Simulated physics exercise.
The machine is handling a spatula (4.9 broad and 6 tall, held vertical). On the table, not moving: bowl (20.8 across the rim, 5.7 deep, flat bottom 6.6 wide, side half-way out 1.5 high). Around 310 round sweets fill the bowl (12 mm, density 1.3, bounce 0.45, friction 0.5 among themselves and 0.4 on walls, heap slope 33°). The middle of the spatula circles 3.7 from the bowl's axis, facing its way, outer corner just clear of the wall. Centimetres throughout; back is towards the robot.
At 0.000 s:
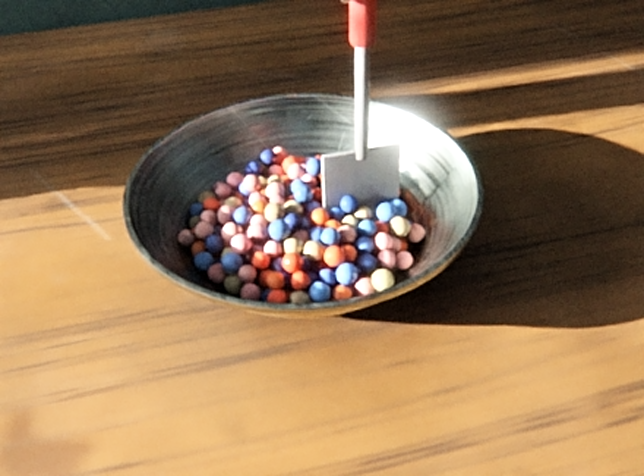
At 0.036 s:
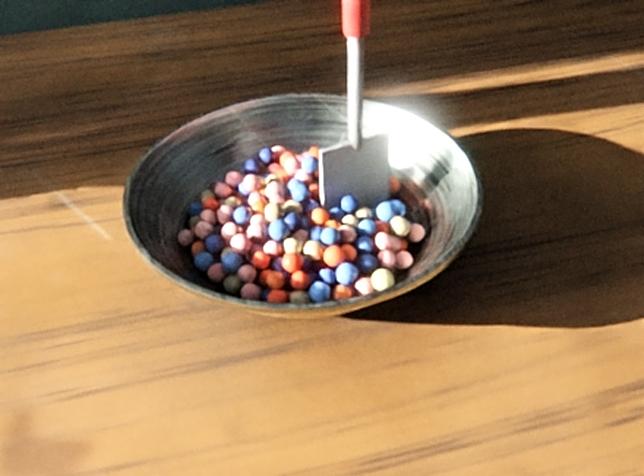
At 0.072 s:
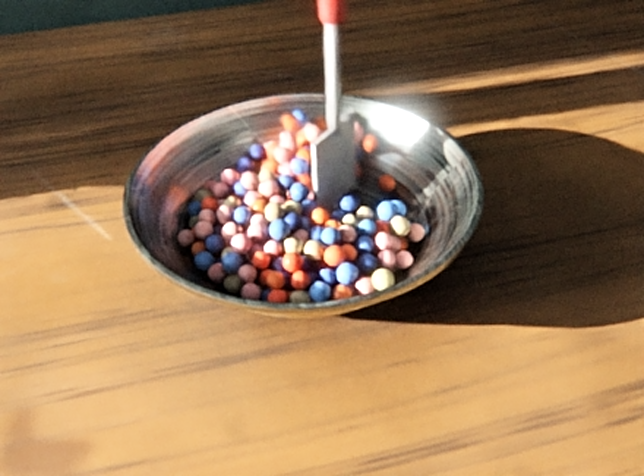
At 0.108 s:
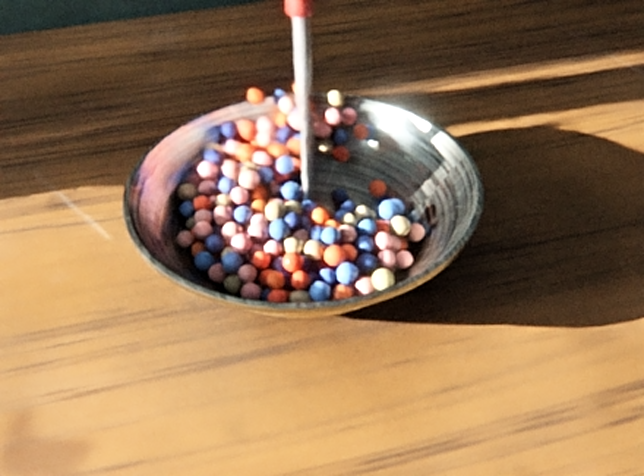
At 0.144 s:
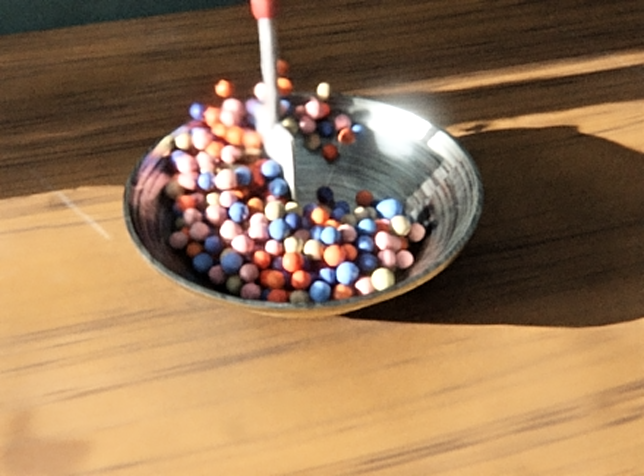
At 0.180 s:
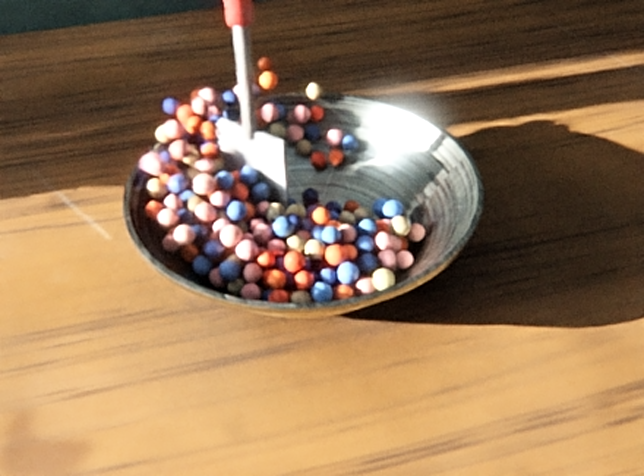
In a bowl on a wooden table, a spatula turns and pushes colourful balls leftward.
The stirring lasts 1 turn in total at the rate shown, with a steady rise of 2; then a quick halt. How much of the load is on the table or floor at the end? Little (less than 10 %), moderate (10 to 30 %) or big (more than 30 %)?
Answer: Moderate; 10 to 30 % of the round sweets finish on the table or floor.
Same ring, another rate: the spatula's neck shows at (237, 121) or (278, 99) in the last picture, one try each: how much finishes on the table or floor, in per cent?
Some 20 and 5 per cent.
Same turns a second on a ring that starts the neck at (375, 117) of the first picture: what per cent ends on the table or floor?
Some 25 per cent.
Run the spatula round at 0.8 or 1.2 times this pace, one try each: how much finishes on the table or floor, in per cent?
About 5 and 20 per cent.
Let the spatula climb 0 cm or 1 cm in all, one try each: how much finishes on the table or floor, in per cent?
About 20 and 20 per cent.
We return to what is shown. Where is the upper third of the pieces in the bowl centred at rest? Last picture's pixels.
Around (307, 229).
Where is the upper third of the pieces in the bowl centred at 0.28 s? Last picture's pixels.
Near (221, 246).
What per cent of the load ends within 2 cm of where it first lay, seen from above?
About 20 per cent.
After 0.28 s, 217° round, highest piece 9 above the table; 295 in the bowl, 11 on the table or floor, 5 in flight or on the tool.
After 0.38 s, 301° round, highest piece 11 above the table; 276 in the bowl, 20 on the table or floor, 15 in flight or on the tool.
After 0.63 s, 0° round, highest piece 7 above the table; 265 in the bowl, 46 on the table or floor.
After 1.33 s, 0° round, highest piece 5 above the table; 264 in the bowl, 47 on the table or floor.
At rest, 264 in the bowl, 47 on the table or floor. That is 15 % on the table or floor.
